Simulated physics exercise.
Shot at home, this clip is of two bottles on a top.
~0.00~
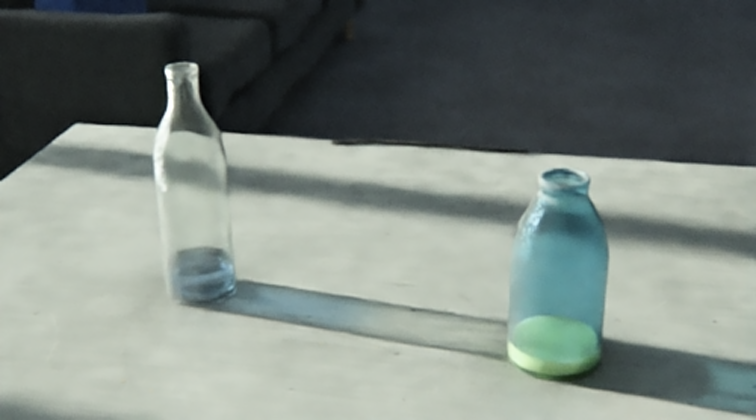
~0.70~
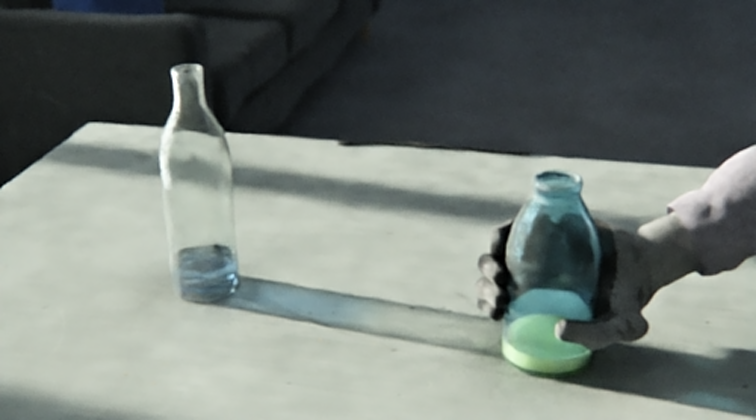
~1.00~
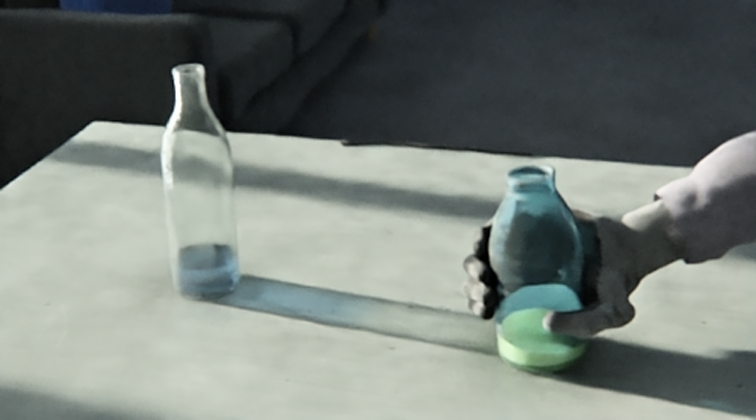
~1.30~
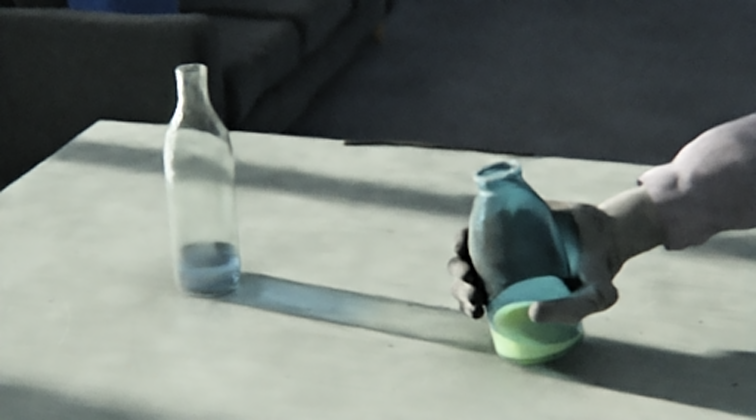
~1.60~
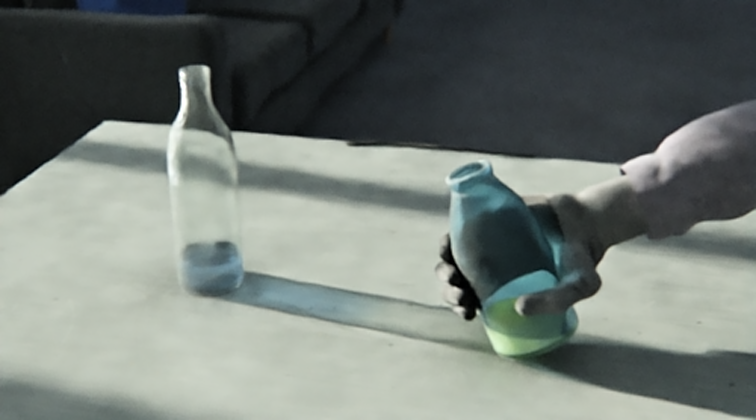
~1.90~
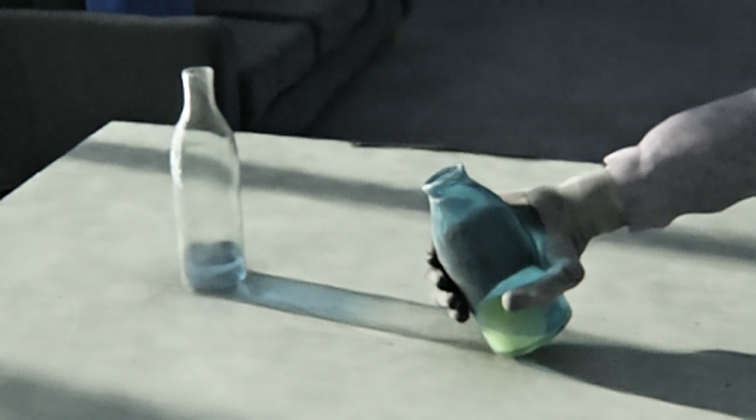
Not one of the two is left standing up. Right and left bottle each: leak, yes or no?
Left: No, right: No.
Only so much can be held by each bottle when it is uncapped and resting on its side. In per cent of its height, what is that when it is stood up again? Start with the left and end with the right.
Fill limits: About 22 % and about 18 %.
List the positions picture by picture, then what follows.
In the first picture, both stand upright; right bottle (560, 266) nearly empty, open; left bottle (192, 181) nearly empty, open.
In the second picture, a hand takes the right bottle; right bottle nearly empty, surface at (549, 336); left bottle nearly empty, surface at (203, 258).
In the third picture, the right bottle tips; right bottle (537, 260) nearly empty; left bottle (198, 179) nearly empty.
In the fourth picture, the right bottle tips; right bottle nearly empty, surface at (536, 323); left bottle nearly empty, surface at (207, 254).
In the fifth picture, the right bottle tips; right bottle (502, 251) tipped 25°; left bottle (203, 177) nearly empty.
In the sixth picture, the right bottle tips; right bottle (487, 251) tipped 30°, open; left bottle nearly empty, surface at (212, 253), open.
Around 2.6 s, the right bottle is nearly down; right bottle, no leak.
Around 3.6 s, the right bottle lies flat; right bottle, no leak.
Around 6.5 s, both lie flat; right bottle, no leak; left bottle, no leak.
